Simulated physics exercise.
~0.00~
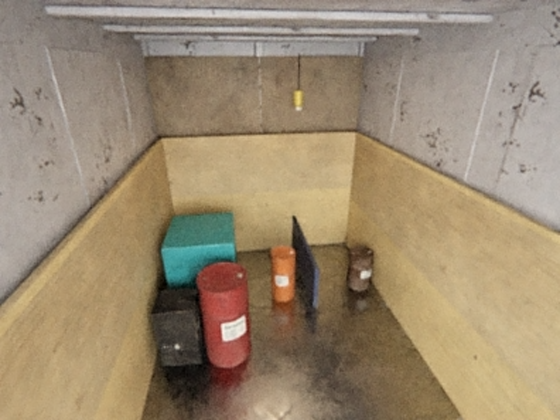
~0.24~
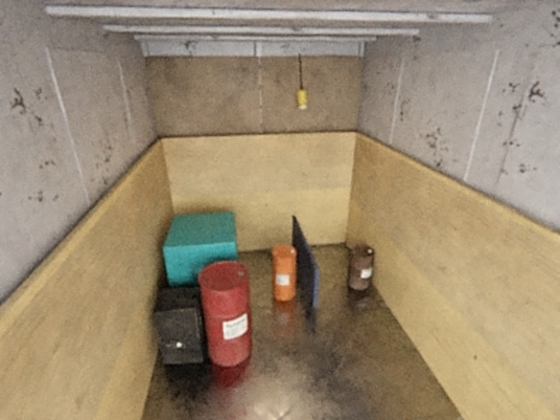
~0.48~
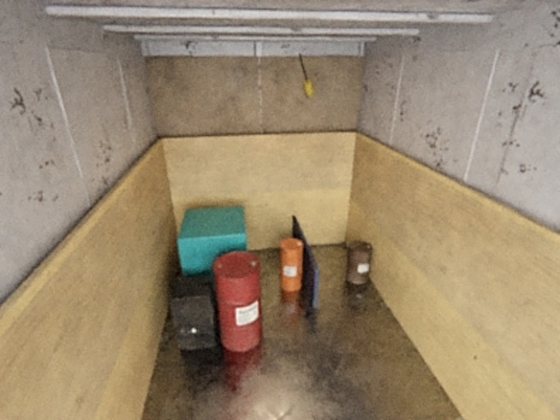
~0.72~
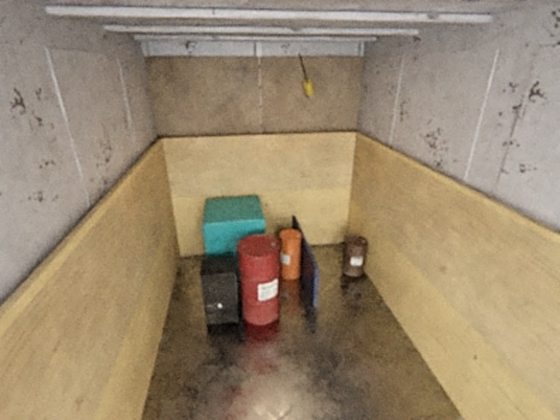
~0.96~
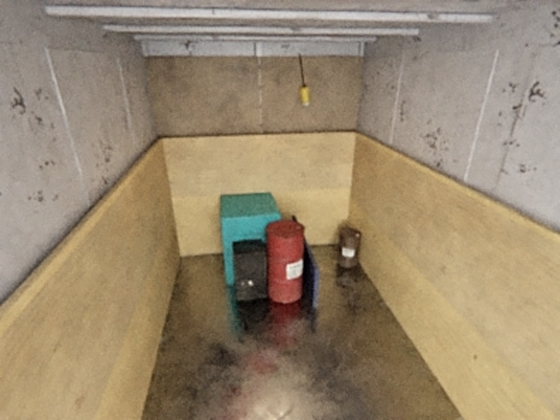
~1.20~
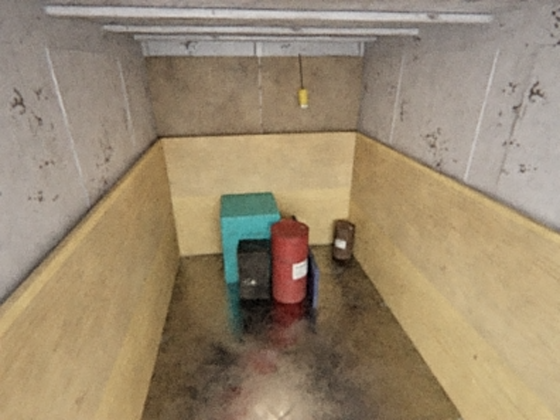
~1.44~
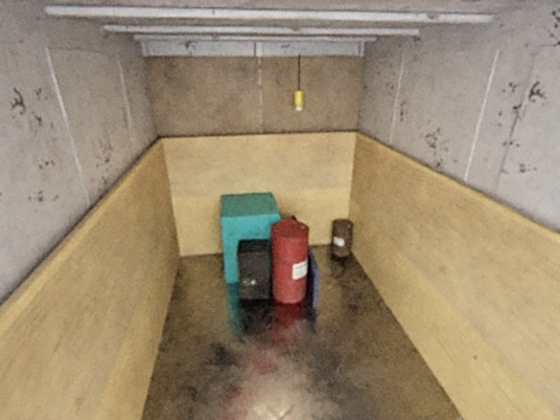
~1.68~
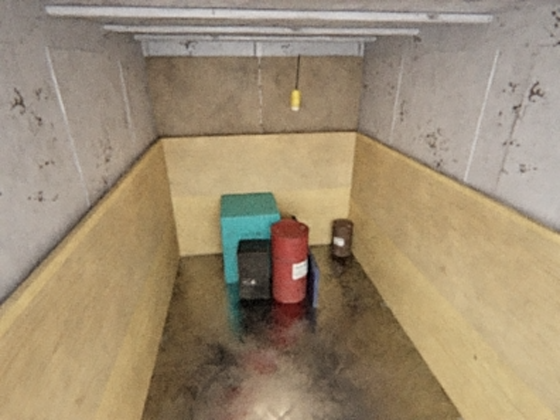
At first, a turquoise box, a black box and a red drum stand near the left wall of a van's load bay, with an orange canister beside a low dark board and a brown canister to the right. The yellow hanging lamp begins to swing, and the group slides right and towards the far end. The red drum and black box keep sliding until the drum stands before the board, hiding the orange canister. The brown canister shifts slightly back and left. Finally, the lamp hangs almost straight and everything in view rests upright.
